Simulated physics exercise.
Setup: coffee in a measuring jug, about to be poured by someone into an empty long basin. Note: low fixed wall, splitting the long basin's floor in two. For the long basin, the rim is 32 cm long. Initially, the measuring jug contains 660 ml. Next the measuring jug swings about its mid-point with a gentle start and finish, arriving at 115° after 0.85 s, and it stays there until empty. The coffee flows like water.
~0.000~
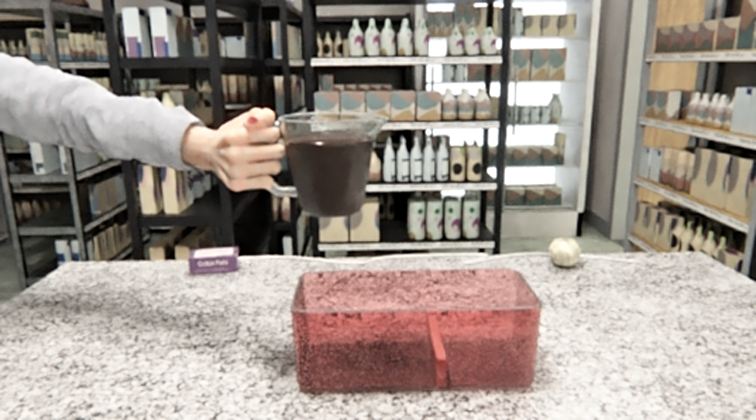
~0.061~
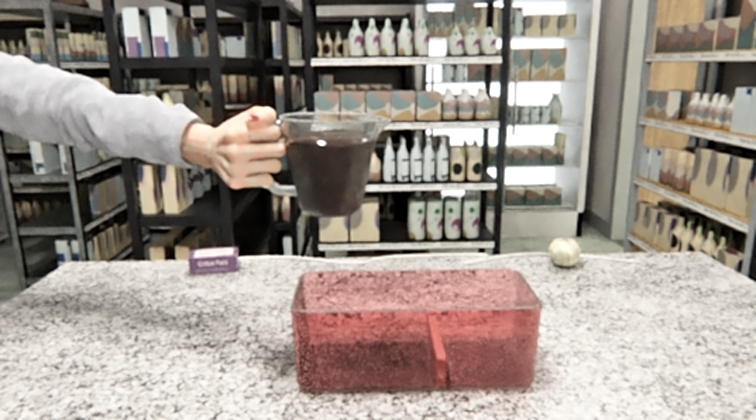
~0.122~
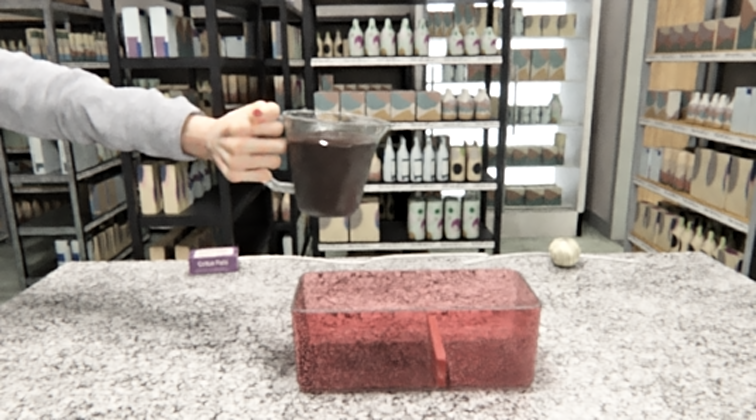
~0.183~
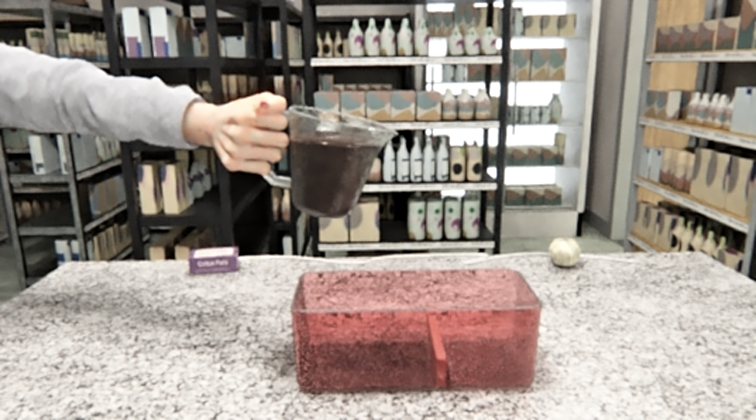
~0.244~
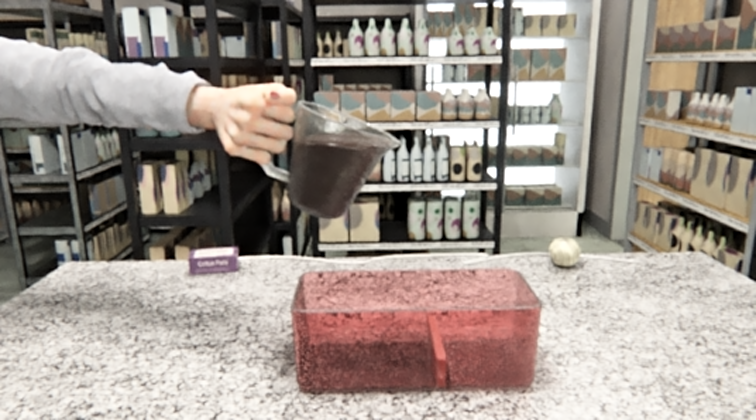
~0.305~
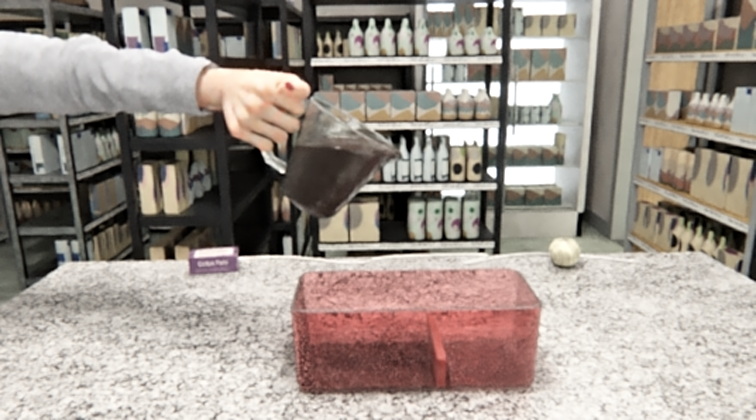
Hand gripping a clear jug of dark liquid, tilting it steadily to the right above a red transparent basin on a speckled counter.
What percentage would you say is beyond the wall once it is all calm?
I would put it at about 41 per cent.
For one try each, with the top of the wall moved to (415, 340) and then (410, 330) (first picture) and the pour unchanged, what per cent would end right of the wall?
Result: 70 per cent, then 80 per cent.
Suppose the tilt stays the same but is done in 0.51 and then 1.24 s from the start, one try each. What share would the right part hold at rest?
About 25 %, then about 60 %.
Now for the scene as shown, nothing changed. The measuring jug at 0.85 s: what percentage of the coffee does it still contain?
About 3 per cent.
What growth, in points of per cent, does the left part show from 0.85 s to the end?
That works out to roughly 10 per cent of the whole.
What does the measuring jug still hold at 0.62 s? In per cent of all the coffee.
Around 44 in a hundred.
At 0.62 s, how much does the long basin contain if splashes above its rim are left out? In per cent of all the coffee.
Some 24 per cent.
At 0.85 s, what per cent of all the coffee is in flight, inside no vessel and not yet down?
Around 10 per cent of the liquid is in flight.
By 0.62 s the tilt is 95° and 44 per cent is still to pour, 2 is left of the wall and 22 right of it.
By 0.85 s the tilt is 115° and 3 per cent is still to pour, 46 is left of the wall and 42 right of it.
By 1.09 s the tilt is 115° and 0 per cent is still to pour, 55 is left of the wall and 41 right of it.
By 1.35 s the tilt is 115° and 0 per cent is still to pour, 55 is left of the wall and 41 right of it.
At rest 55 per cent lies left of the wall, 41 right of it and 3 outside.
